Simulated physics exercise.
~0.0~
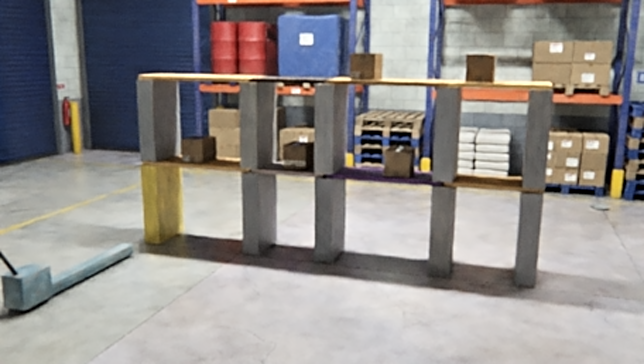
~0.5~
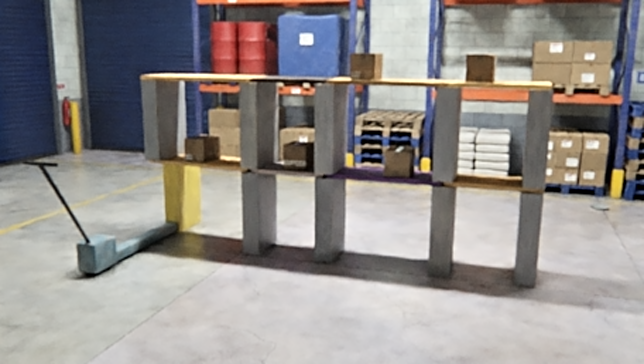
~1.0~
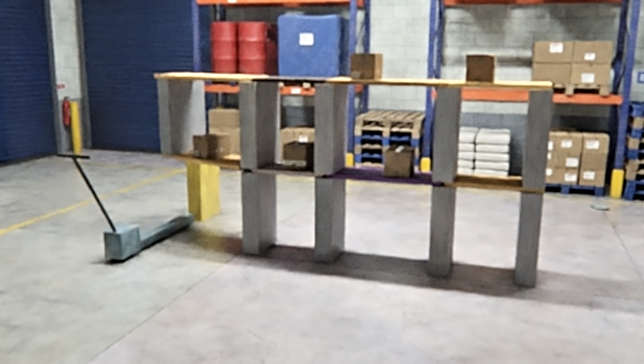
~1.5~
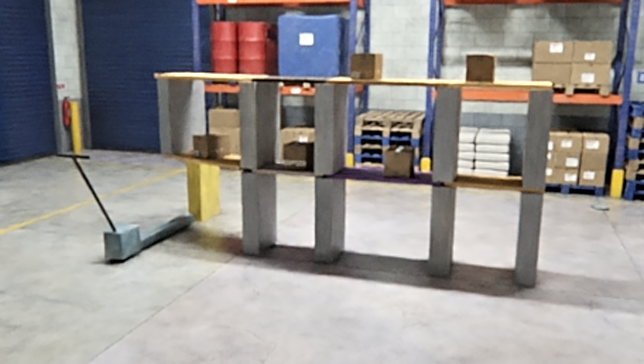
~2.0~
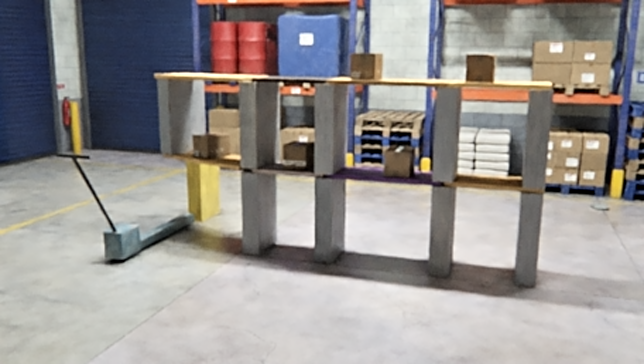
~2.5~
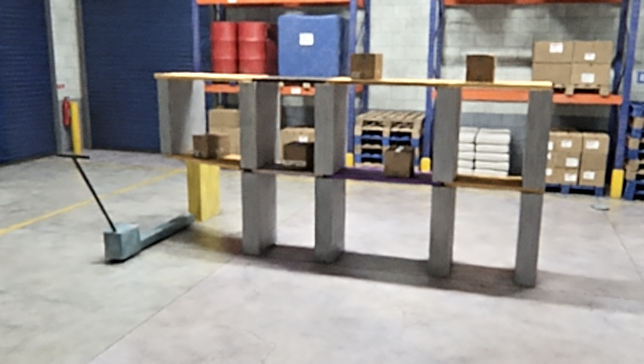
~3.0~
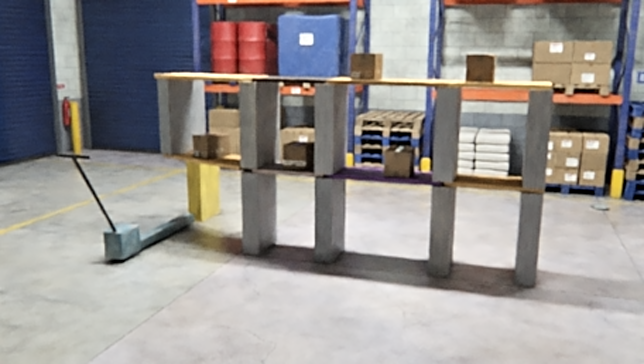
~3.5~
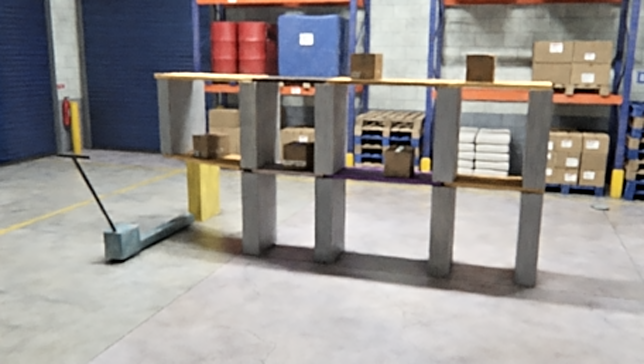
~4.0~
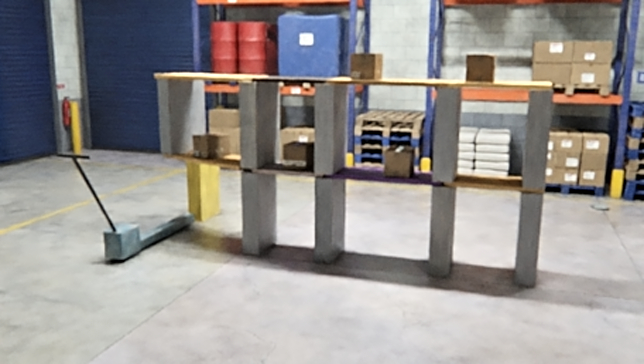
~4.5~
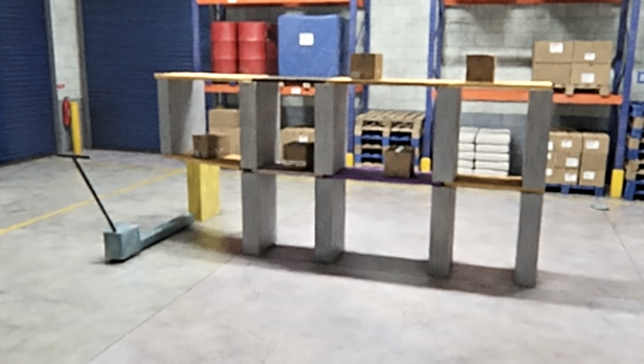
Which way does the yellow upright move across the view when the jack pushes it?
It moves to the right, staying upright as it slides.
To begin with, a two-tier rack of loose boards on grey uprights stands on a warehouse floor, with a yellow upright under its left end and a low jack close beside it. The jack slides in from the left and meets the foot of the yellow upright. It pushes the upright to the right and away from the viewer, and the grey upright above and the board ends shift a little too. The jack then halts, and everything goes still. The rack remains standing, with the yellow upright still vertical and the cartons still on the boards.
